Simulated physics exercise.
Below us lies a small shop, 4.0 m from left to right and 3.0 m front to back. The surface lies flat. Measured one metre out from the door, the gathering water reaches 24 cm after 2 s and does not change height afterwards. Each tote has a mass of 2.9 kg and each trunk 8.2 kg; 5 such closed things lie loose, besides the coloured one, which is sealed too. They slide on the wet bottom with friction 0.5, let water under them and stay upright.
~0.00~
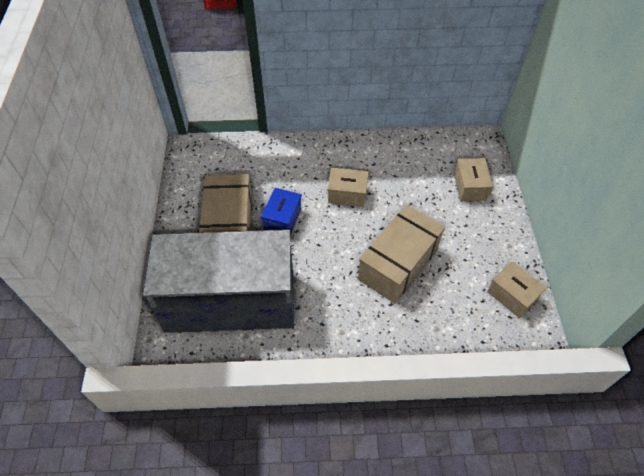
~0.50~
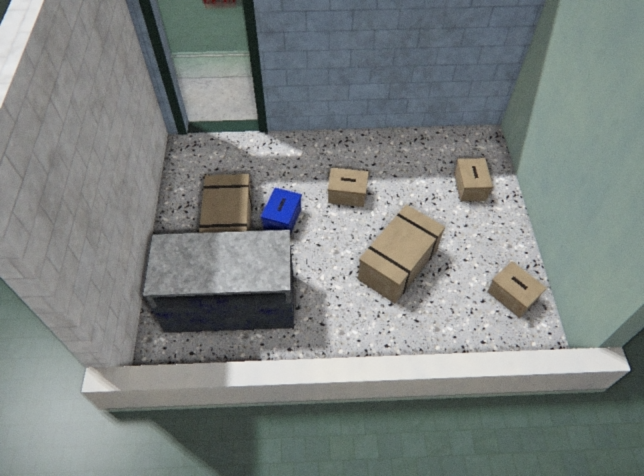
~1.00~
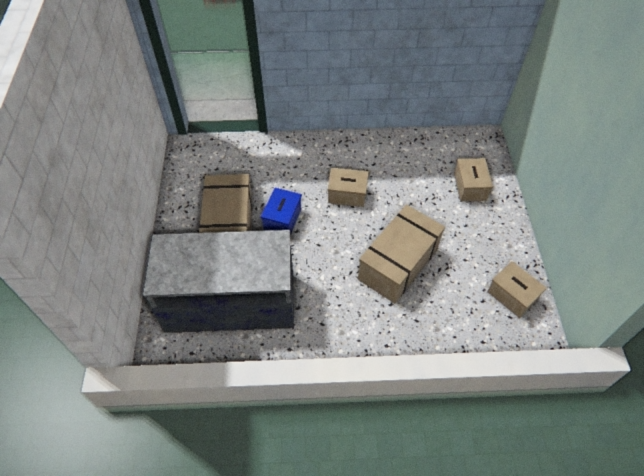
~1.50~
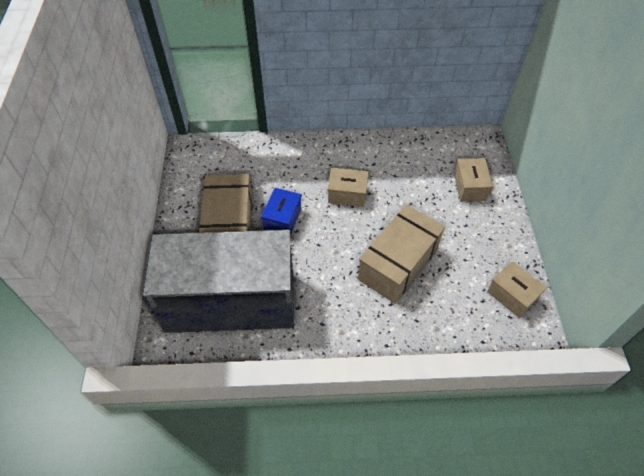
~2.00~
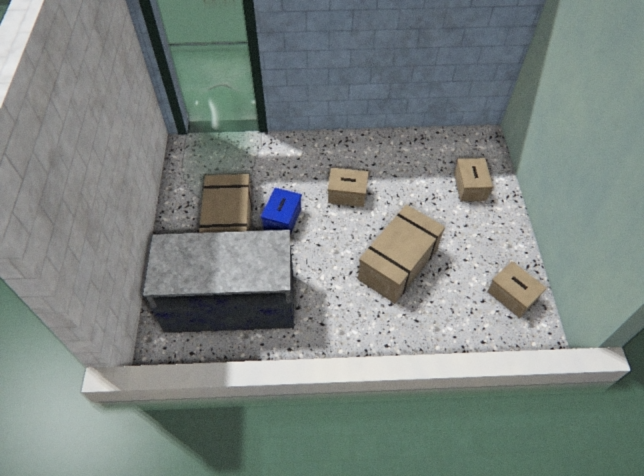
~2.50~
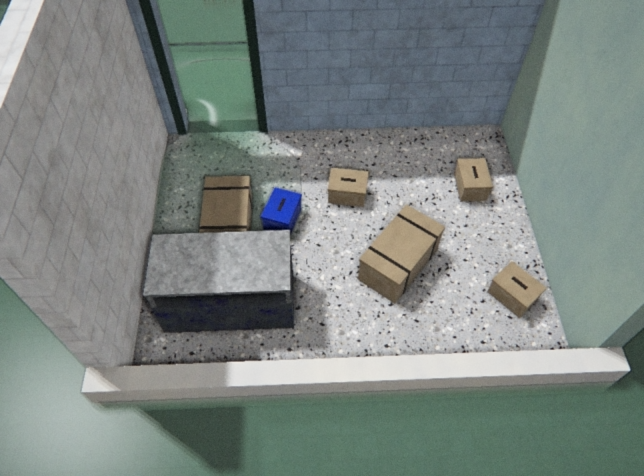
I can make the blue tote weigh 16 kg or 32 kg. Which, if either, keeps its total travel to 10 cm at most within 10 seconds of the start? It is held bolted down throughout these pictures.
I foresee success with the heavier mass only.
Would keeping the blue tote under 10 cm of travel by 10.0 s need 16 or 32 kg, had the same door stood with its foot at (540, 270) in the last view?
Okay, so only the heavy mass does.
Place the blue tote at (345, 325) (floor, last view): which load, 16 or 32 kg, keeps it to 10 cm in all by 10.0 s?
Outcome - success with both.
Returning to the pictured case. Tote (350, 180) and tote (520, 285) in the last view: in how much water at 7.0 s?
First about 5 cm, second about 11 cm.
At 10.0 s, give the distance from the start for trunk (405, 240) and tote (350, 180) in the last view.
First 50 cm, then 80 cm.
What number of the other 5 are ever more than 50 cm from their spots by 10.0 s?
The number is 3.
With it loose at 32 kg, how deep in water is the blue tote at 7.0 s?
Depth: Approx. 10 cm.
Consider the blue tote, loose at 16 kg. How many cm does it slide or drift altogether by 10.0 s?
I'd say roughly 120 centimetres in all.
After 3.5 s the blue tote would be 19 cm from its start with 16 kg and 0 cm from its start with 32 kg; 7 cm of water round it then.
After 4.5 s the blue tote would be 29 cm from its start with 16 kg and 0 cm from its start with 32 kg; 7 cm of water round it then.
After 7.0 s the blue tote would be 85 cm from its start with 16 kg and 0 cm from its start with 32 kg; 10 cm of water round it then.
After 10.0 s the blue tote would be 125 cm from its start with 16 kg and 0 cm from its start with 32 kg; 11 cm of water round it then.
